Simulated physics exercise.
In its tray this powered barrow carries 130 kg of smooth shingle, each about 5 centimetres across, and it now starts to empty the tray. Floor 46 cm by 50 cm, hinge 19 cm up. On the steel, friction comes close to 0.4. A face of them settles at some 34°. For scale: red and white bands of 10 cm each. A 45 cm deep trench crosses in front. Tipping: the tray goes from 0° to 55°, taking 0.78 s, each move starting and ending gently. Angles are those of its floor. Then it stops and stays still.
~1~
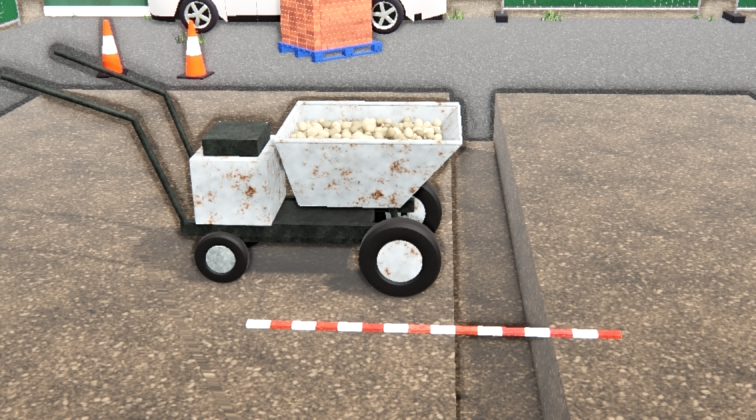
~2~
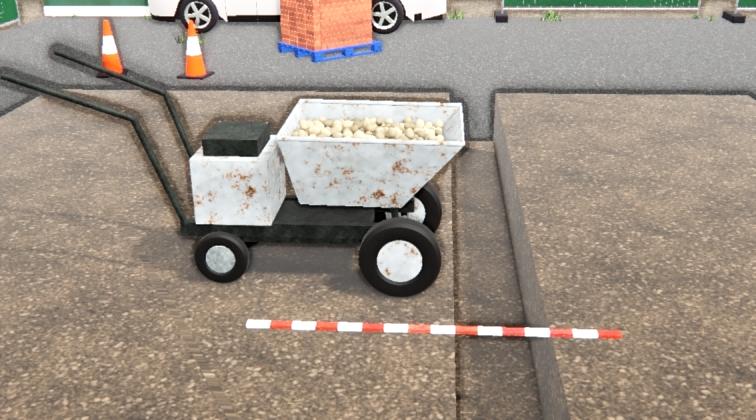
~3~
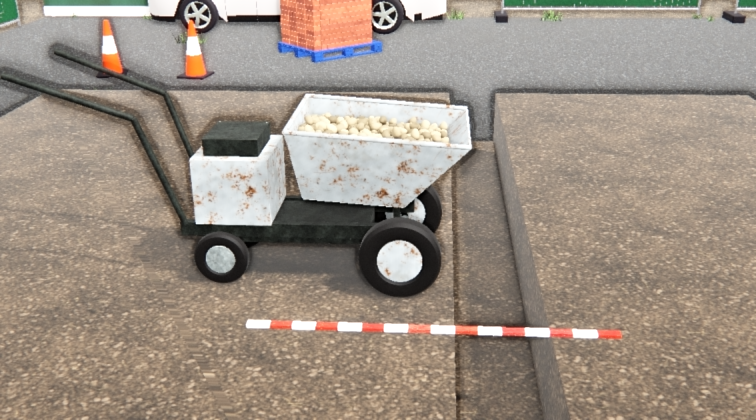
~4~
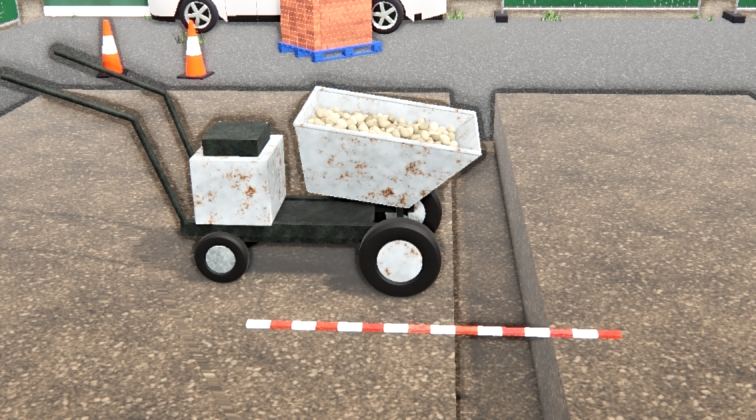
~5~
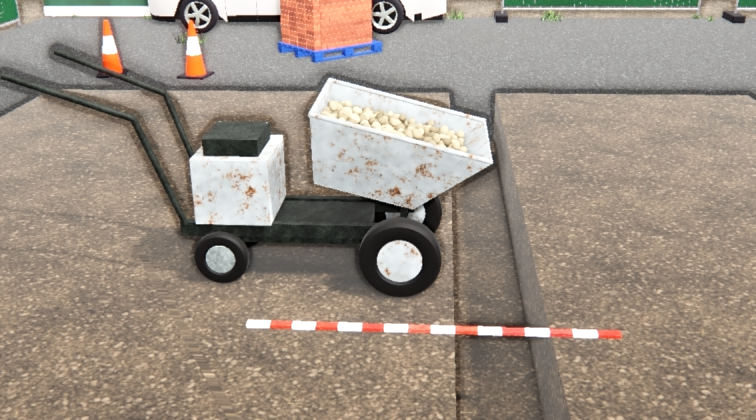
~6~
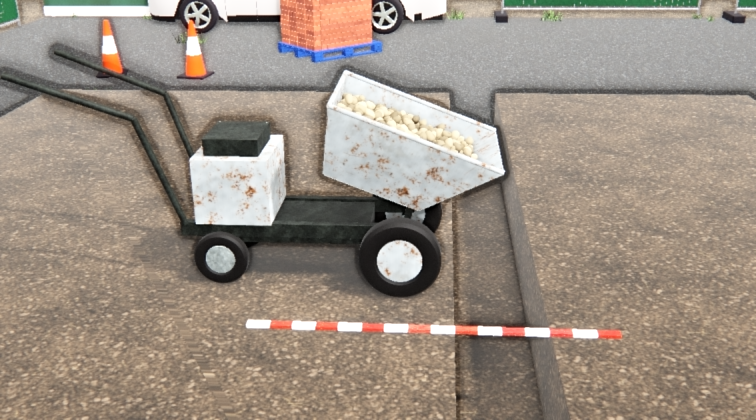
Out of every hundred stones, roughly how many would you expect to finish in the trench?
Close to 16 in every hundred.
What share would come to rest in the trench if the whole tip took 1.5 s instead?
Probably about 20 in a hundred.
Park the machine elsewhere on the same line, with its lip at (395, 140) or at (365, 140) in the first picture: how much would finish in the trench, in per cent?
It'd be around 60 per cent and after that around 70 per cent.
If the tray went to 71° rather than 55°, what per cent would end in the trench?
Share in trench: Approx. 20%.
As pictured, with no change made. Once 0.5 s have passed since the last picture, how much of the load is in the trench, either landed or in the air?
0 per cent or so by then.
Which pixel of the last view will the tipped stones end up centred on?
Their middle lands near (576, 269).
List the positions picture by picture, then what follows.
The first frame shows lip at (461, 143), floor tilted 0°, highest stones at (359, 126).
In the second frame, the tray is at 1°, its lip at (464, 144); the top of the load is at (344, 125).
The third frame shows lip at (470, 148), floor tilted 4°, highest stones at (336, 123).
The fourth frame shows lip at (480, 154), floor tilted 9°, highest stones at (336, 117).
The fifth frame shows lip at (492, 162), floor tilted 15°, highest stones at (339, 109).
In the sixth frame, the tray is at 21°, its lip at (503, 173); the top of the load is at (350, 103).
Then, 0.2 s after the last picture the floor is at 46°, 100 % in the tray; the foremost stones are at (509, 199).
Then, 0.5 s after the last picture the floor is at 55°, 92 % in the tray, 7 % past the trench; the foremost stones are at (582, 262).
Then, 0.9 s after the last picture the floor is at 55°, 58 % in the tray, 1 % in the trench, 41 % past the trench; the foremost stones are at (677, 272).
Then, 2.9 s after the last picture the floor is at 55°, 28 % in the tray, 16 % in the trench, 55 % past the trench; the foremost stones are past the picture's edge.
